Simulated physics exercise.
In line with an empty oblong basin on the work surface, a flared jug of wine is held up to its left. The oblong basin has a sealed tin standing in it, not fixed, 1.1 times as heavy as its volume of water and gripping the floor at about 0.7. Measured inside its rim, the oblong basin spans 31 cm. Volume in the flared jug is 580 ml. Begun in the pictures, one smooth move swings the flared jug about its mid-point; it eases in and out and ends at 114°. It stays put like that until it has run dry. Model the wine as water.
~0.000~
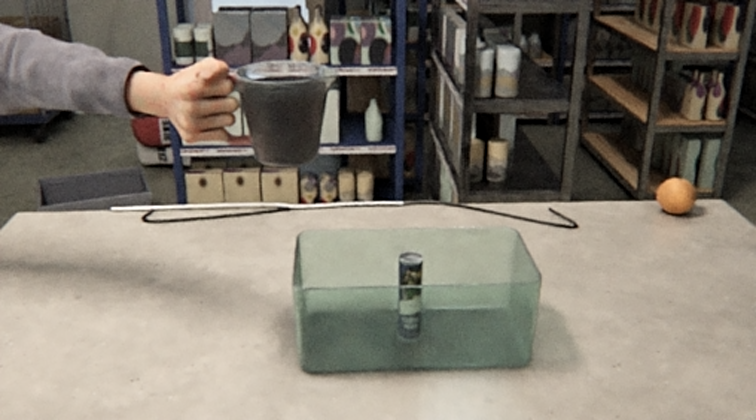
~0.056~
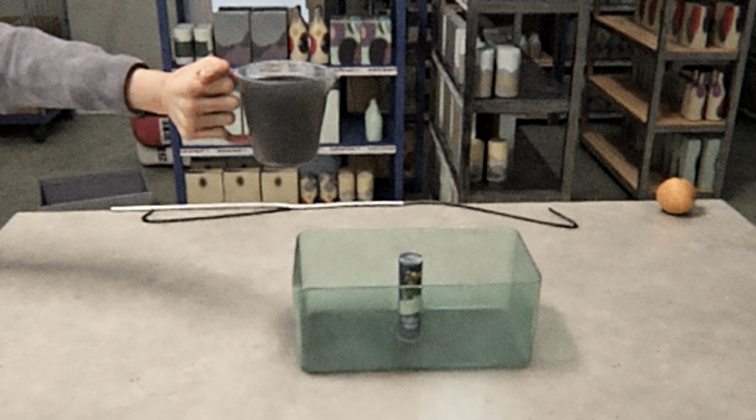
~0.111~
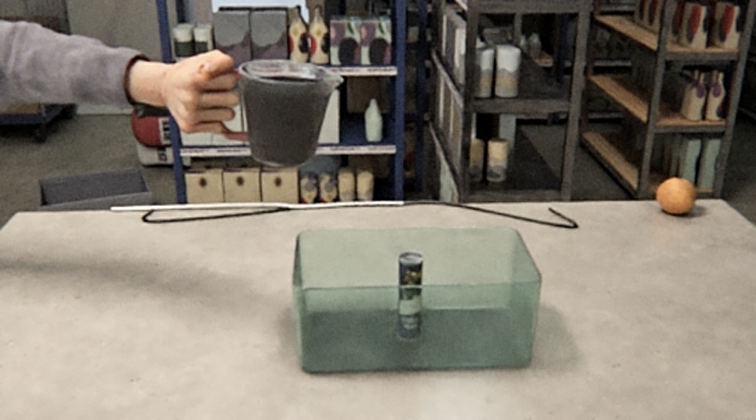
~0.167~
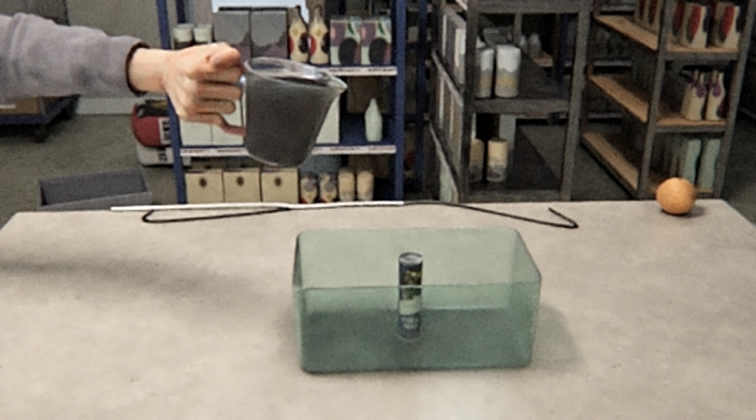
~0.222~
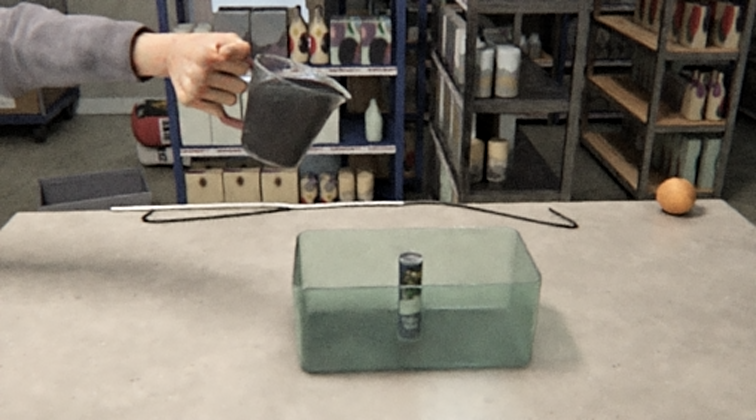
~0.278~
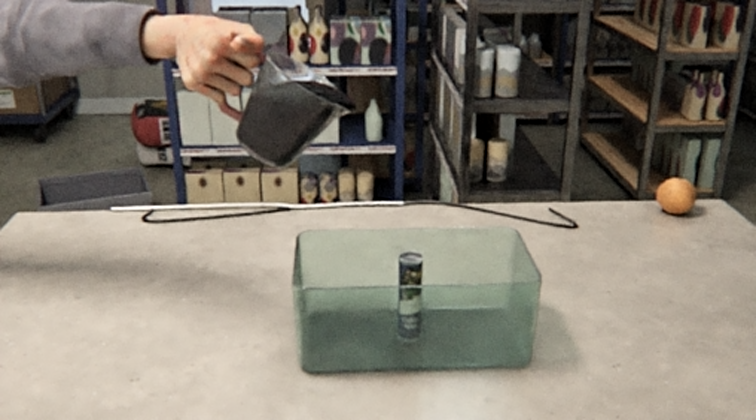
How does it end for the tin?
It will come down.
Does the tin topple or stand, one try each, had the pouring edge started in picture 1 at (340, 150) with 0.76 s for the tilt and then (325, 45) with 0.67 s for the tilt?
First it stays up; then it topples.
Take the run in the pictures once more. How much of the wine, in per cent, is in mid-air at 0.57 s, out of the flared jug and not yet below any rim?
About 40 per cent.
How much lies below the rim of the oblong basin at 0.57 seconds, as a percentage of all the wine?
20 %, give or take.
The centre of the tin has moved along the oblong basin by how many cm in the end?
Net tin displacement: Roughly 9.5 cm.
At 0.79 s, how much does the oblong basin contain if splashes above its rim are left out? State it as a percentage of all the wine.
Reading: Approx. 86 %.
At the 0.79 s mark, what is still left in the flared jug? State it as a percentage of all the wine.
Near 3 in a hundred.
Then, 0.57 s in, the tilt is 98° and 40 per cent is still to pour; the tin stands where it began.
Then, 0.79 s in, the tilt is 114° and 3 per cent is still to pour; the tin leans 7°.
Then, 1.01 s in, the tilt is 114° and 0 per cent is still to pour; the tin lies on its side.
Then, 1.26 s in, the tilt is 114° and 0 per cent is still to pour; the tin lies on its side.
Finally, the tin lies on its side.
